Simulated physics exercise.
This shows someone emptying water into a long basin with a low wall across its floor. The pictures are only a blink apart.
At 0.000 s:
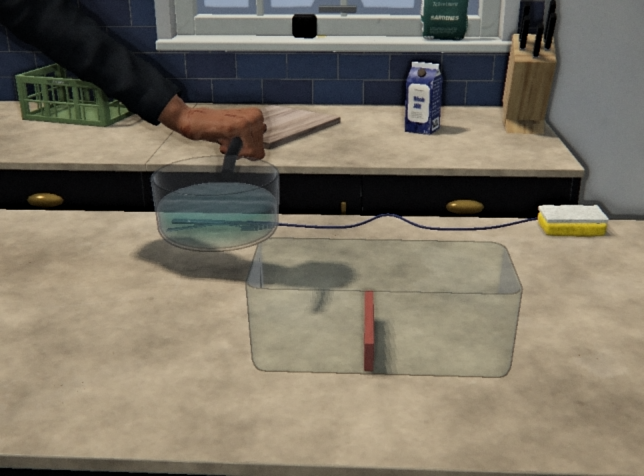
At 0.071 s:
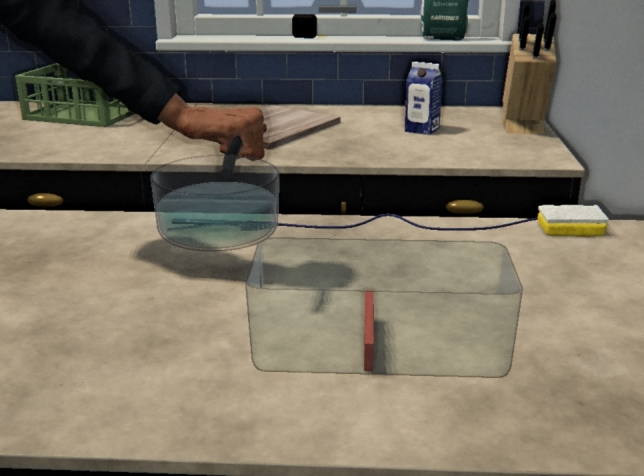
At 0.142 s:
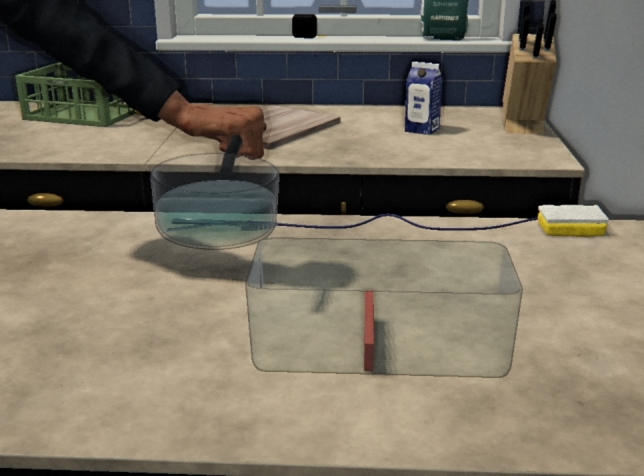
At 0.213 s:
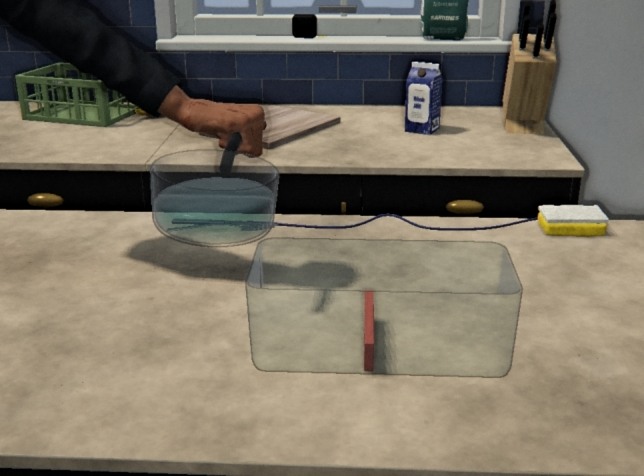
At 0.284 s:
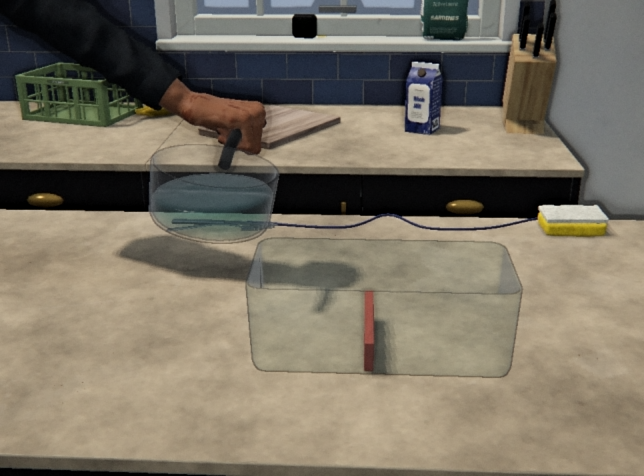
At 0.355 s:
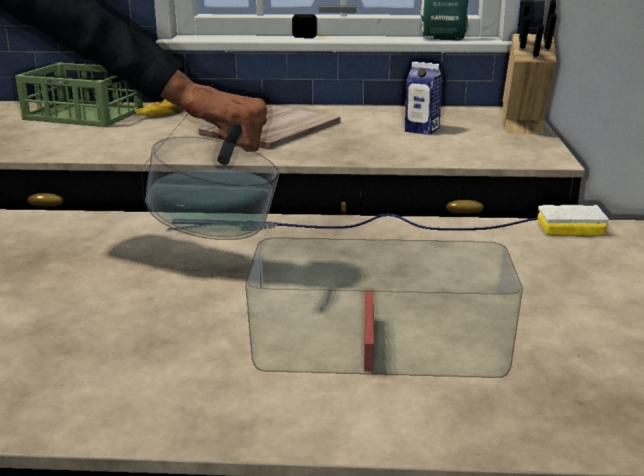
The clip opens with a hand holding a clear container of bluish water level above a counter, to the upper left of a long clear basin with a low red wall across its floor. The hand then slowly tilts the container slightly, its left side rising, while the basin stays still and empty.
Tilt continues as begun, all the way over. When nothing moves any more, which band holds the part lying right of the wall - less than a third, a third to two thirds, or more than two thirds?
The share right of the wall is going to stay short of a third.
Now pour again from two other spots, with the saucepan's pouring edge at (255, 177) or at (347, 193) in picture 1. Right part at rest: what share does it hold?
First try 5 %, second try 95 %.
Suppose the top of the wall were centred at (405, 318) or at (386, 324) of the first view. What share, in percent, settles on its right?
5 %, then 10 %.
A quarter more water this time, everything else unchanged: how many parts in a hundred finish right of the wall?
Some 35 parts in a hundred, give or take.
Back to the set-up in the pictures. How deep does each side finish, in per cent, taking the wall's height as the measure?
60 per cent left, 10 per cent right.
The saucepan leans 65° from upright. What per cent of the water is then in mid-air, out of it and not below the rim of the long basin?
Estimate: Some 30 per cent.
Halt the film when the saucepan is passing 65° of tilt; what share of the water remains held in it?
Some 65 per cent has not yet come out.
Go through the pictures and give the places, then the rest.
It leans 0°; its right rim is at (278, 177); the water meets the walls at (160, 199) and (276, 201); the long basin's rim runs from (253, 263) to (513, 268); the wall's top is at (369, 316), in the first frame.
It leans 1°; its right rim is at (278, 177); the water meets the walls at (160, 198) and (276, 200), in the second frame.
It leans 2°; its right rim is at (278, 177); the water meets the walls at (159, 197) and (275, 198), in the third frame.
It leans 5°; its right rim is at (277, 177); the water meets the walls at (157, 194) and (274, 196), in the fourth frame.
It leans 9°; its right rim is at (277, 177); the water meets the walls at (155, 190) and (273, 193), in the fifth frame.
It leans 14°; its right rim is at (277, 177); the water meets the walls at (152, 183) and (272, 188), in the sixth frame.
A moment on, the saucepan is tipped part way and 66 per cent is still to pour, 6 is left of the wall and 0 right of it.
Next, the saucepan is tipped on its side and 12 per cent is still to pour, 55 is left of the wall and 17 right of it.
Then the saucepan is tipped right over and 0 per cent is still to pour, 79 is left of the wall and 19 right of it.
Later the saucepan is tipped right over and 0 per cent is still to pour, 79 is left of the wall and 20 right of it.
Finally, 79 per cent lies left of the wall, 20 right of it and 1 outside.
